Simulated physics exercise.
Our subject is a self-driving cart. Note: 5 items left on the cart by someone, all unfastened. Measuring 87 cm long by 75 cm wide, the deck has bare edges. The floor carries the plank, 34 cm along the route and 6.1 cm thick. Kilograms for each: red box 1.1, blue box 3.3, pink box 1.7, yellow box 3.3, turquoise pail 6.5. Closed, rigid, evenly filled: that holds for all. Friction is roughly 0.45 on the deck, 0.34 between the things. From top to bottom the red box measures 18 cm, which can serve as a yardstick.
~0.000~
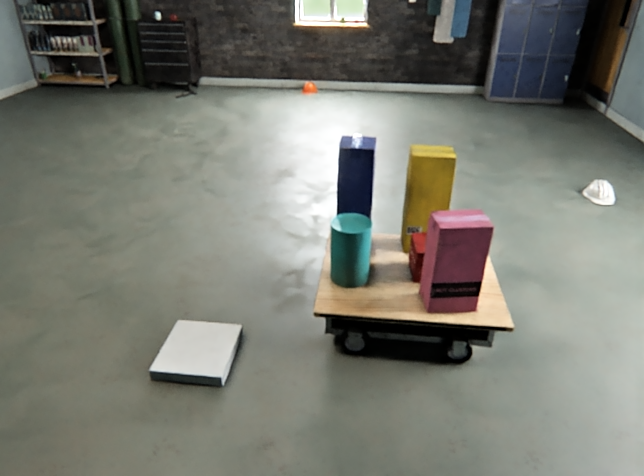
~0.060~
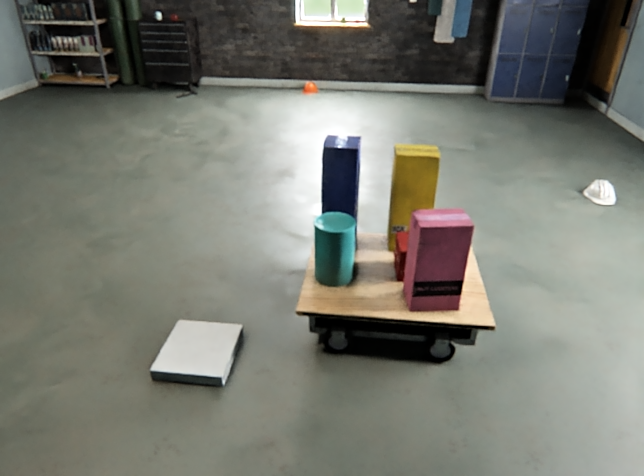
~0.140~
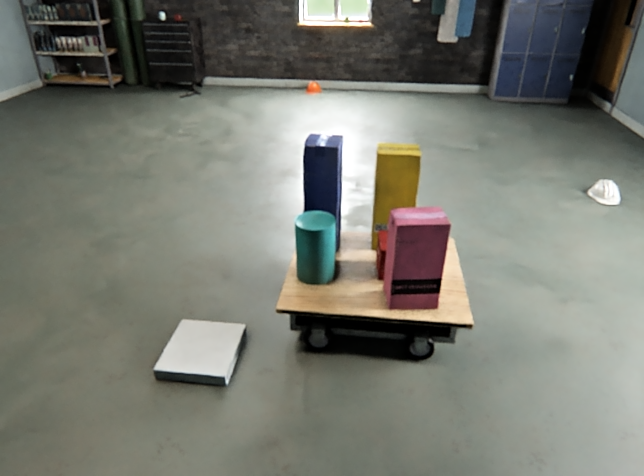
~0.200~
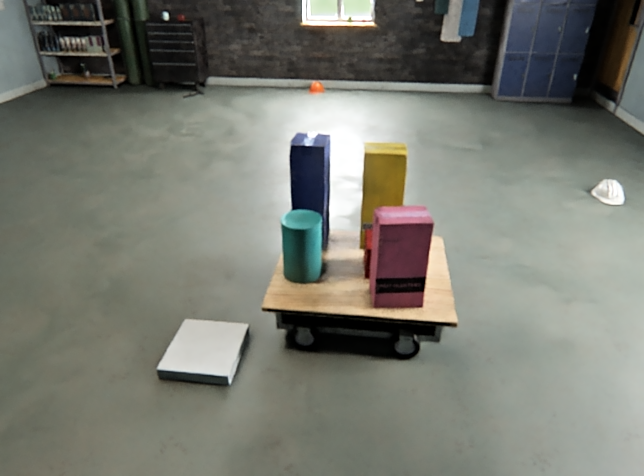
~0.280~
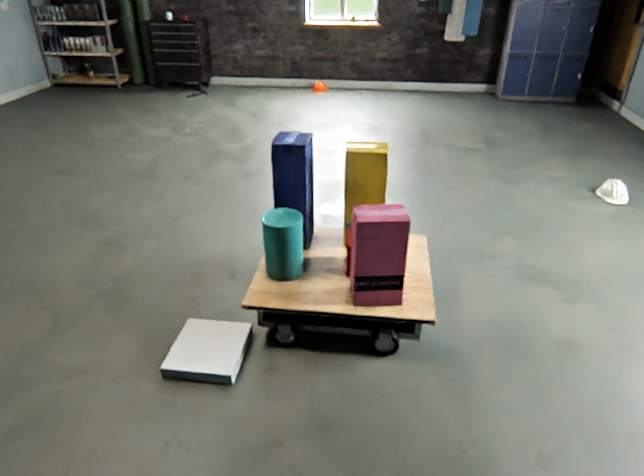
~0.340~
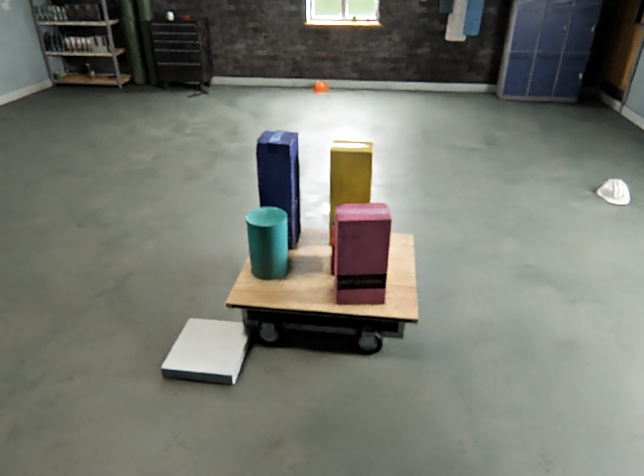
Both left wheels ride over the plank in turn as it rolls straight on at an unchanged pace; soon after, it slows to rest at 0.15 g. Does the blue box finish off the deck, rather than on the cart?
Yes.
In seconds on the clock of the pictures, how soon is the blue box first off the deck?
Answer: Near 1.0 s.
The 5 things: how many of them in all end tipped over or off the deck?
In all, 4.
Around 0.74 s, cart 104 cm along; blue box at 25° to upright near (206, 175); turquoise pail at 36° to upright; pink box at 19° to upright.
Around 1.14 s, cart 160 cm along; blue box now off the deck; turquoise pail on its side; pink box at 25° to upright.
Around 1.64 s, cart 214 cm along; pink box and yellow box now off the deck; turquoise pail on its side; red box shifted 7 cm.
Around 2.74 s, cart 233 cm along, stopped; turquoise pail on its side; red box shifted 7 cm.
Finally (4.1 s), off the deck, blue box, pink box, yellow box and turquoise pail; the last one still in place (within 10 cm).
